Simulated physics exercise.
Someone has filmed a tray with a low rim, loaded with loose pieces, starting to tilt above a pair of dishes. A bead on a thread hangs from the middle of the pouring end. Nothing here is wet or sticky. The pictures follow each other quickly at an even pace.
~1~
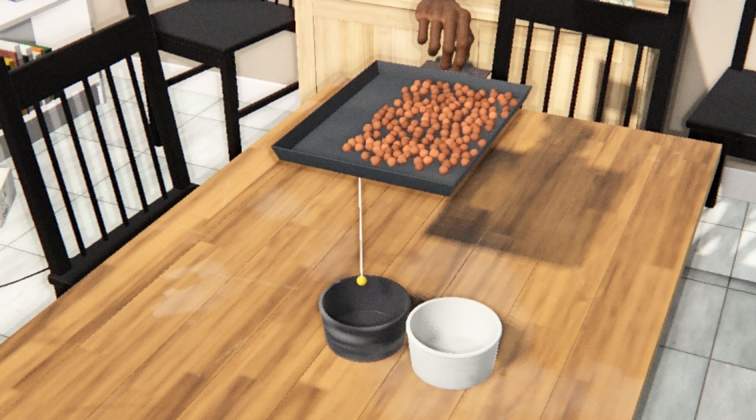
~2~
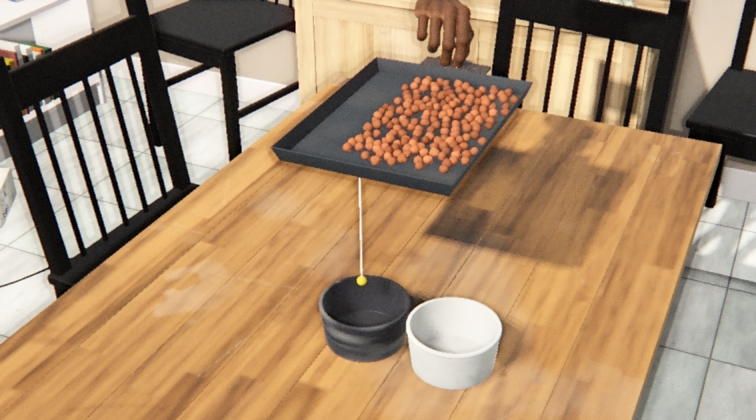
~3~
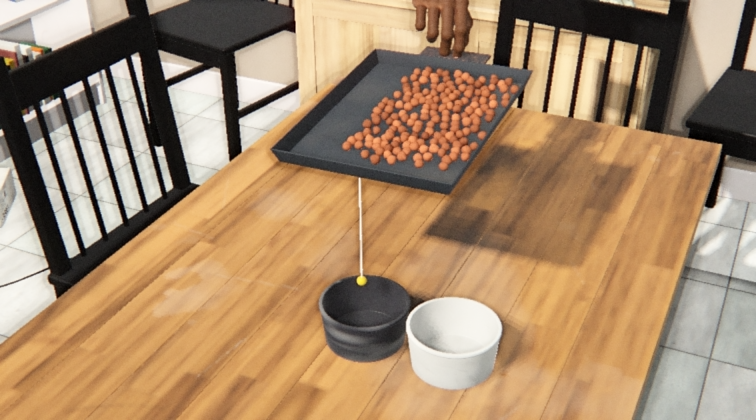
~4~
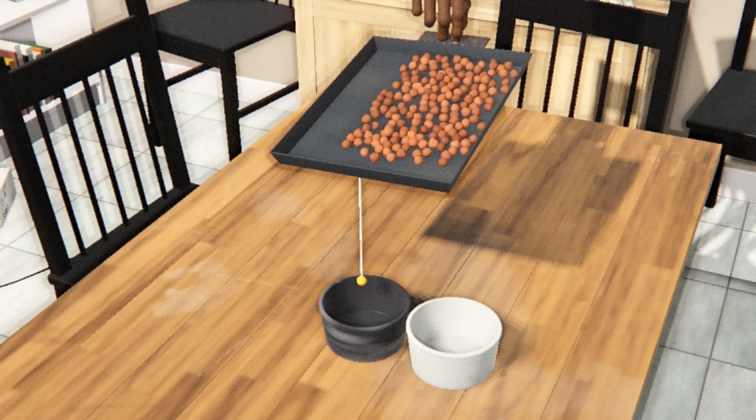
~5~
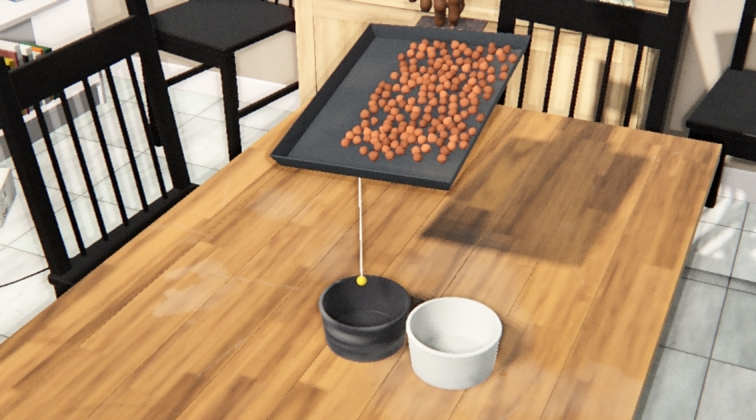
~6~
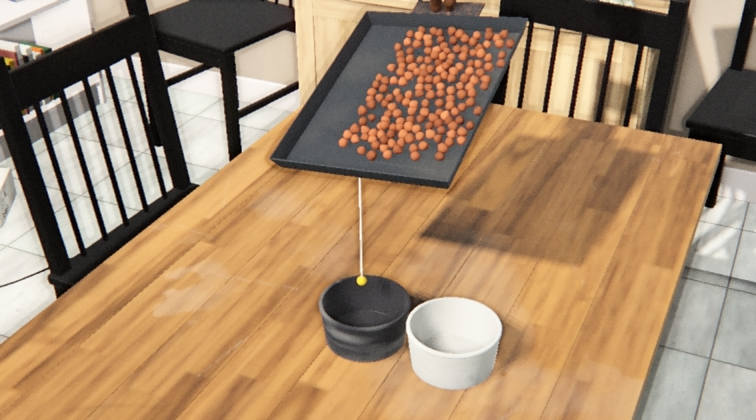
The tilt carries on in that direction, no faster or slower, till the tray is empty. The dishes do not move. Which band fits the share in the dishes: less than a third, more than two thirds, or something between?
Together they catch less than a third.
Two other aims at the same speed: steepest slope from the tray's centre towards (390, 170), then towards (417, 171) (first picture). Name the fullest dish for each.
In turn: The right one; the dish on the right.
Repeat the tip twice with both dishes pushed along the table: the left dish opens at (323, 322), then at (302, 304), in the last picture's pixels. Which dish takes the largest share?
At the first place the left one, at the second left.
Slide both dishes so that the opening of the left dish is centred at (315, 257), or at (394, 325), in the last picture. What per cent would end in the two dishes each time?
In turn 10 and 10 in a hundred.
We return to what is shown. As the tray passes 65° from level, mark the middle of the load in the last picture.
Around (326, 160).
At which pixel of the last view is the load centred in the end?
Near (272, 334).
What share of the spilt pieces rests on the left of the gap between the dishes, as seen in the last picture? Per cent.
About 100 per cent.
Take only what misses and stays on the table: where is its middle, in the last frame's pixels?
At about (251, 338).
Soon, tray tipped steeply; most on the tray; a small part in the air.
A while on, tray tipped past a quarter turn; a small part on the tray; a small part in the left dish; about half outside both; about a third in the air.
Towards the end, tray tipped past a quarter turn; about a quarter in the left dish; most outside both.
Finally, tray tipped past a quarter turn; none in the right dish; about a quarter in the left dish; most outside both.
